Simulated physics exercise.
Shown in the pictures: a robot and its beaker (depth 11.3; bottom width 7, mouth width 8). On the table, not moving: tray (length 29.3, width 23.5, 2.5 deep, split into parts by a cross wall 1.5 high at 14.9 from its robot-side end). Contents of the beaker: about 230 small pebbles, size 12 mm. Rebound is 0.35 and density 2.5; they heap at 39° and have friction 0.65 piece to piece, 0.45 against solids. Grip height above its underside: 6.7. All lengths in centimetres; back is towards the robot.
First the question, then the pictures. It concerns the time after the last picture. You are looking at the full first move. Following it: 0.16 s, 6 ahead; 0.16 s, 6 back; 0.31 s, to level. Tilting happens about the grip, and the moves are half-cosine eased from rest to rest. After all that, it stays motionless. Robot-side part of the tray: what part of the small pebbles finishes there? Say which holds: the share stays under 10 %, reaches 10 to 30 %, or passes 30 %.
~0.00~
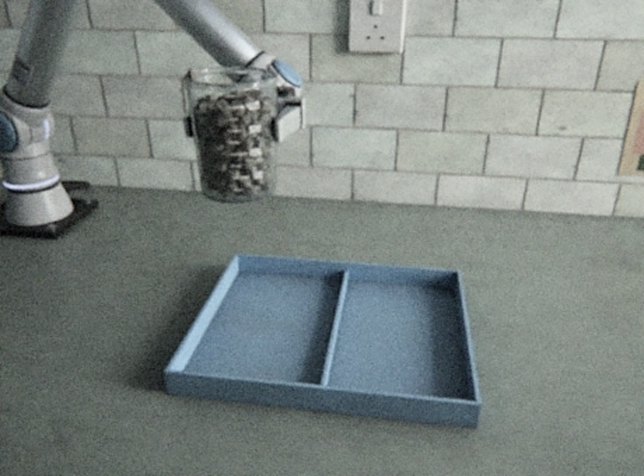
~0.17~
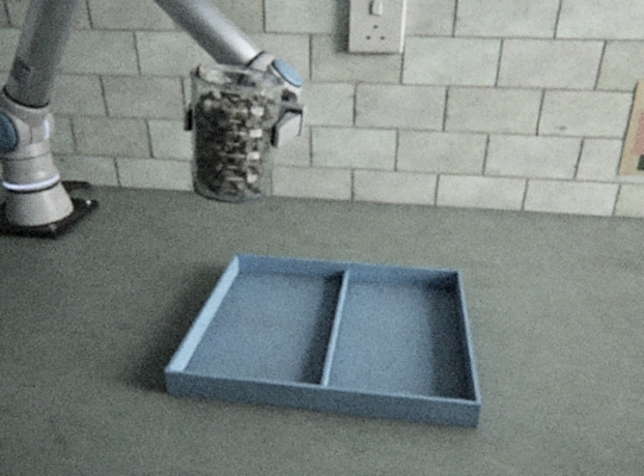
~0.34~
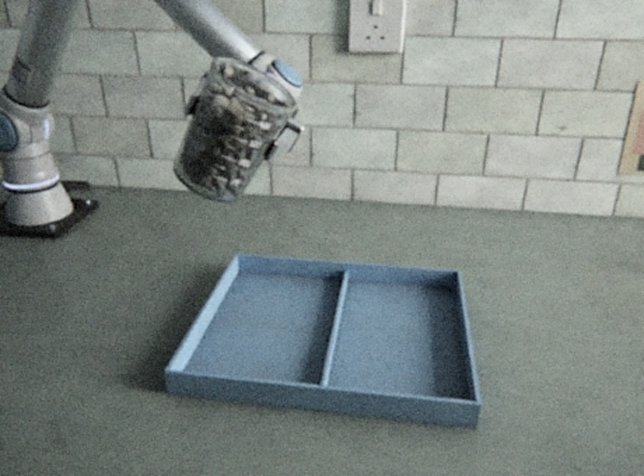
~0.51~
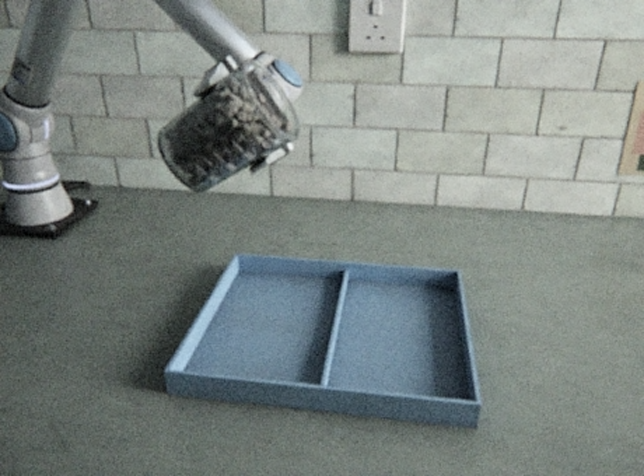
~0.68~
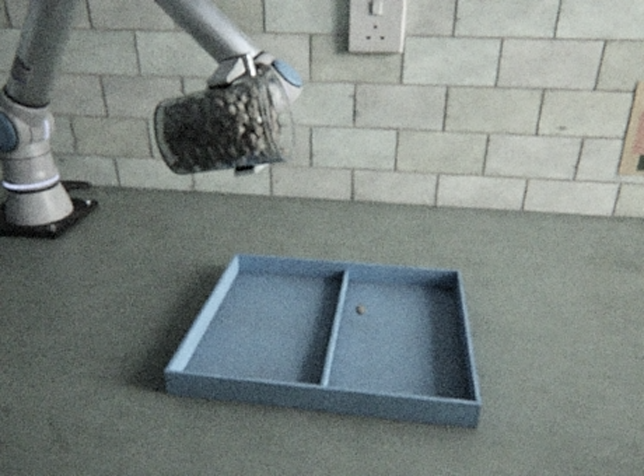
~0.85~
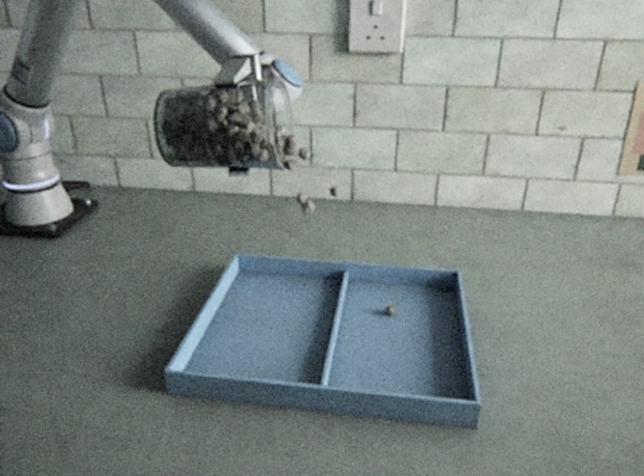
The share reaches 10 to 30 %.
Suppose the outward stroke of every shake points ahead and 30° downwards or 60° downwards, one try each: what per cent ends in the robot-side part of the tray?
Try one gives about 5 in a hundred, try two about 5 in a hundred.
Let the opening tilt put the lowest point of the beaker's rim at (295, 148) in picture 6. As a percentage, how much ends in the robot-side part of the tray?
5 %.
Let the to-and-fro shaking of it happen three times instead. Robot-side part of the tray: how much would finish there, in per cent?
Approx. 25 per cent.
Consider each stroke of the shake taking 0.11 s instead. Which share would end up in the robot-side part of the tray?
10 %.
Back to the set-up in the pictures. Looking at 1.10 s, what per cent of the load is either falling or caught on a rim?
Roughly 16 per cent.
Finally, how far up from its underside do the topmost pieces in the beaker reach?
I'd put it at close to 8.5 centimetres.
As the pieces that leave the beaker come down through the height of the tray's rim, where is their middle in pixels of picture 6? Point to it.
Their middle lies around (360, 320).
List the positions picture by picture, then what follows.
The beaker middle at (235, 137), level; upper third of the load around (235, 112), from x 195 to 265, top at y 75; 233 in the beaker, in the first frame.
The beaker middle at (234, 136), tilted 8° forward; upper third of the load around (233, 113), from x 200 to 270, top at y 70, in the second frame.
The beaker middle at (230, 135), tilted 29° forward; upper third of the load around (235, 113), from x 185 to 275, top at y 70, in the third frame.
The beaker middle at (227, 132), tilted 56° forward; upper third of the load around (232, 114), from x 175 to 285, top at y 85, in the fourth frame.
The beaker middle at (225, 128), tilted 77° forward; upper third of the load around (223, 111), from x 170 to 360, top at y 90; 232 in the beaker, 1 in the far-side part, in the fifth frame.
The beaker middle at (224, 127), tilted 85° forward; upper third of the load around (211, 111), from x 170 to 390, top at y 95; 229 in the beaker, 1 in the far-side part, 3 in flight or on a rim, in the sixth frame.
After 1.10 s, tilted 85° forward, highest piece 26 above the table; 188 in the beaker, 6 in the far-side part, 2 in the robot-side part, 37 in flight or on a rim.
After 1.35 s, tilted 30° forward, highest piece 27 above the table; 140 in the beaker, 60 in the far-side part, 32 in the robot-side part, 1 in flight or on a rim.
After 1.68 s, level, highest piece 26 above the table; 140 in the beaker, 61 in the far-side part, 32 in the robot-side part.
After 2.73 s, level, highest piece 26 above the table; 140 in the beaker, 61 in the far-side part, 32 in the robot-side part.
In the end, 140 in the beaker, 61 in the far-side part, 32 in the robot-side part. That is 14 % in the robot-side part of the tray.
